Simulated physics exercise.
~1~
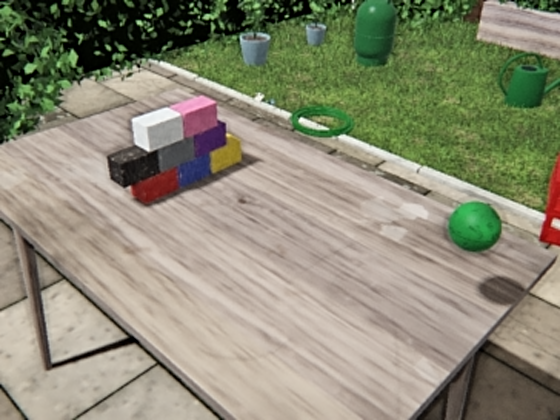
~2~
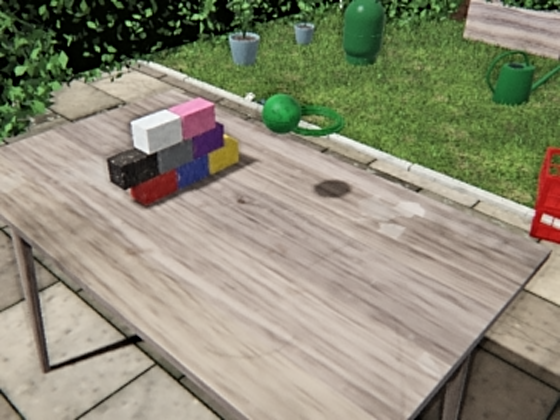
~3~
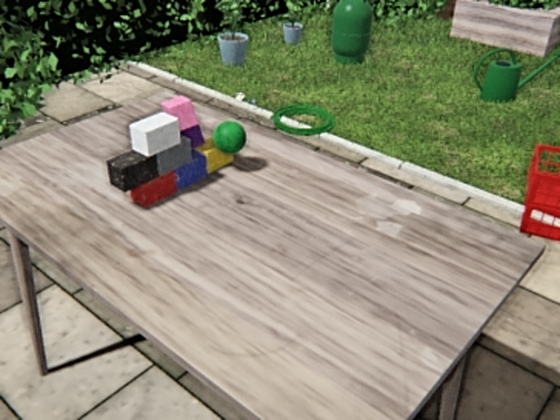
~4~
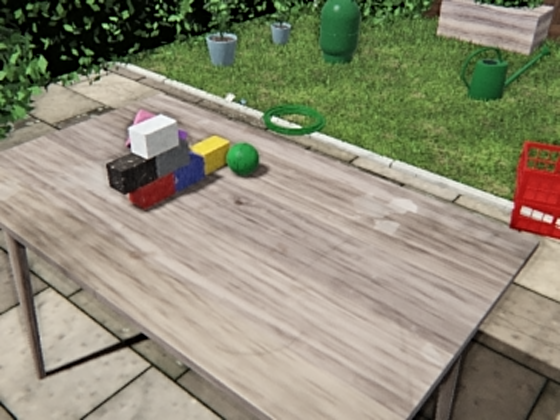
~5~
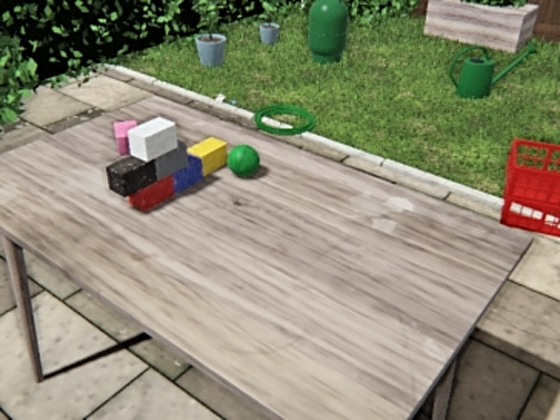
At first, a green ball hangs above the right side of a wooden garden table, where coloured blocks stand in a small stepped pile on the left. The ball flies leftward over the tabletop and reaches the pile's right side, where the pink and purple blocks start to tilt. It then drops to the table beside the yellow block while the pink and purple blocks tip away behind the pile. Finally, the ball rests just right of the yellow block, the pink block lies behind the white one, and the purple block is out of sight. The other blocks remain stacked.
